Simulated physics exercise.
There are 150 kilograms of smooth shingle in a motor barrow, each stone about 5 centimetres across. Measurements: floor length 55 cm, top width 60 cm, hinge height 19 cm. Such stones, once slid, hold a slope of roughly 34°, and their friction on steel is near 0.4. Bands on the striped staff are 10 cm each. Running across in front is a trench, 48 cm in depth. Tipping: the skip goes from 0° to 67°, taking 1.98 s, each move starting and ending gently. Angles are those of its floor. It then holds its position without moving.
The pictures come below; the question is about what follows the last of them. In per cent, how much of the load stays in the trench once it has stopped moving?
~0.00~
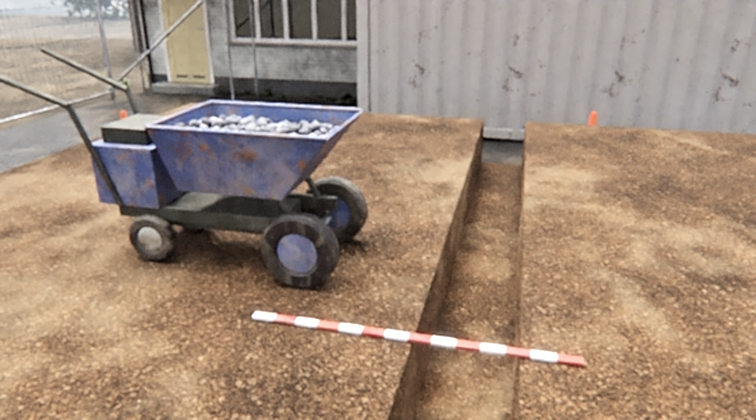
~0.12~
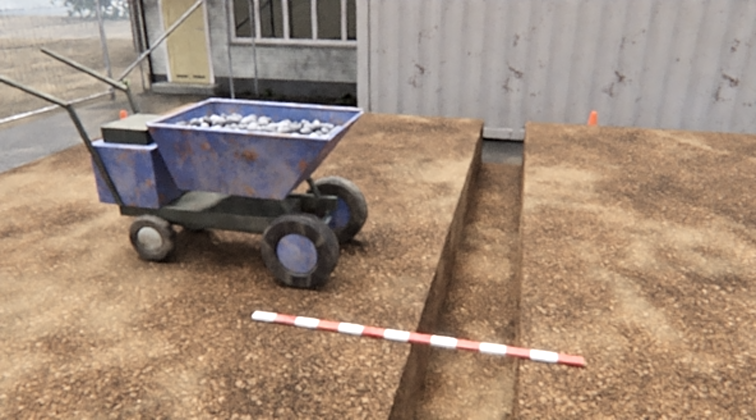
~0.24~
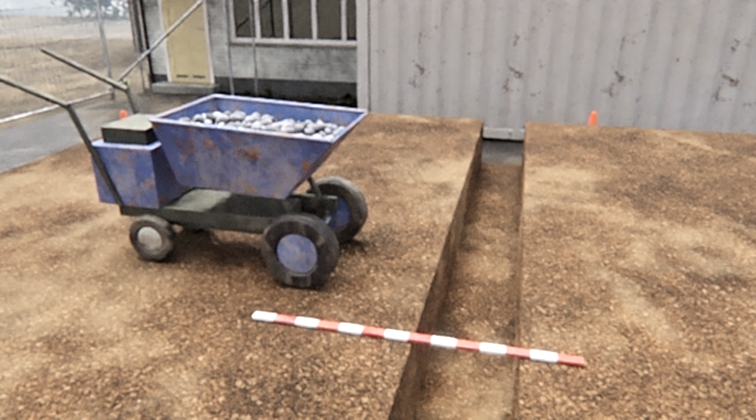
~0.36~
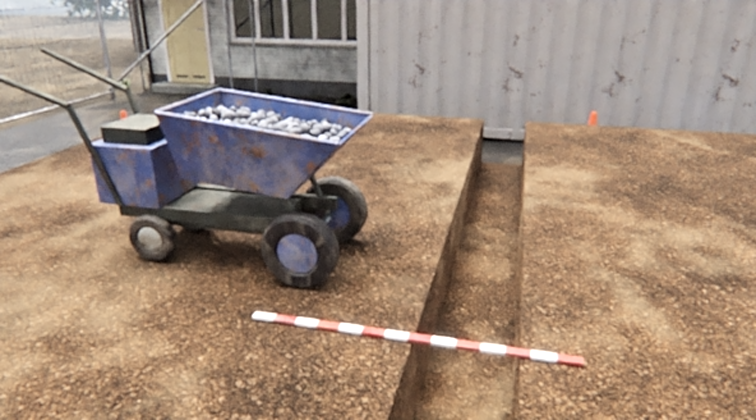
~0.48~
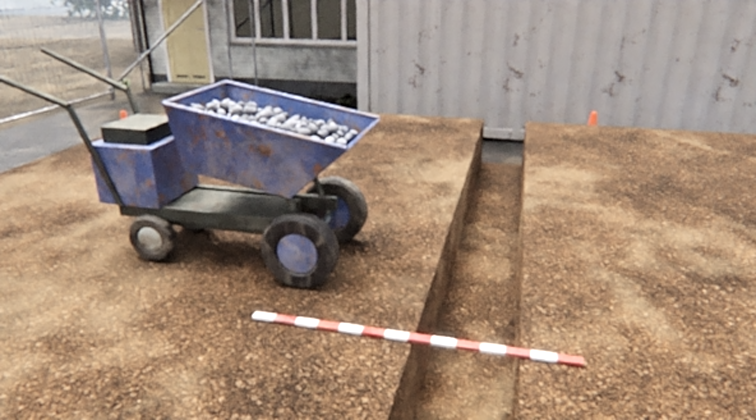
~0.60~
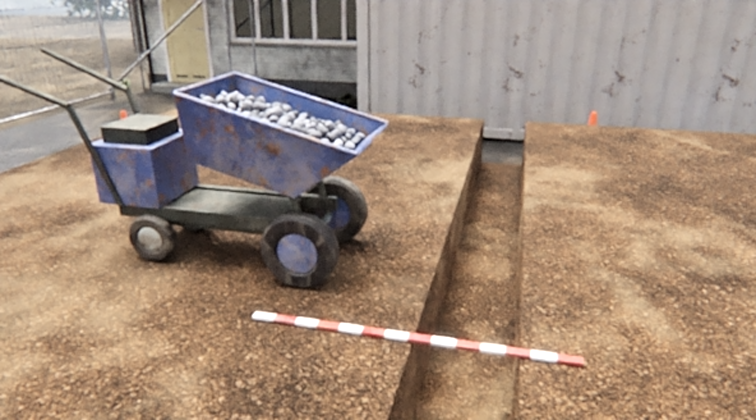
I would say about 100 per cent.
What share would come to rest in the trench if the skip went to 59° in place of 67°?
It would be near 85 per cent.
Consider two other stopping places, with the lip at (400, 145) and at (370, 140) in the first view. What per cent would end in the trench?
First place roughly 40%, second roughly 75%.
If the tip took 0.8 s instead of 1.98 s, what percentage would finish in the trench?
It would be near 95 per cent.
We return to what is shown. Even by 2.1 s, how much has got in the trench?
Approx. 50 % of the load.
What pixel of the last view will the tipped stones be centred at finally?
Somewhere around (476, 347) in the last picture.
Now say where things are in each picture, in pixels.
In the first picture, the skip is at 0°, its lip at (326, 139); the top of the load is at (268, 124).
The second picture shows lip at (327, 140), floor tilted 1°, highest stones at (269, 124); the stones move at 0.1 m/s on average.
The third picture shows lip at (332, 141), floor tilted 3°, highest stones at (243, 120); the stones move at 0.2 m/s on average.
In the fourth picture, the skip is at 6°, its lip at (338, 144); the top of the load is at (235, 115); the stones move at 0.3 m/s on average.
The fifth picture shows lip at (347, 149), floor tilted 10°, highest stones at (233, 107); the stones move at 0.4 m/s on average.
In the sixth picture, the skip is at 15°, its lip at (357, 155); the top of the load is at (236, 99); the stones move at 0.4 m/s on average.
After 1.5 s the floor is at 56°; 99 % in the skip, 1 % in the trench; the foremost stones are at (439, 225).
After 2.1 s the floor is at 67°; 49 % in the skip, 51 % in the trench; the foremost stones are at (513, 353).
After 2.4 s the floor is at 67°; 25 % in the skip, 74 % in the trench; the foremost stones are at (525, 332).
After 4.4 s the floor is at 67°; 0 % in the skip, 100 % in the trench; the foremost stones are at (527, 345).
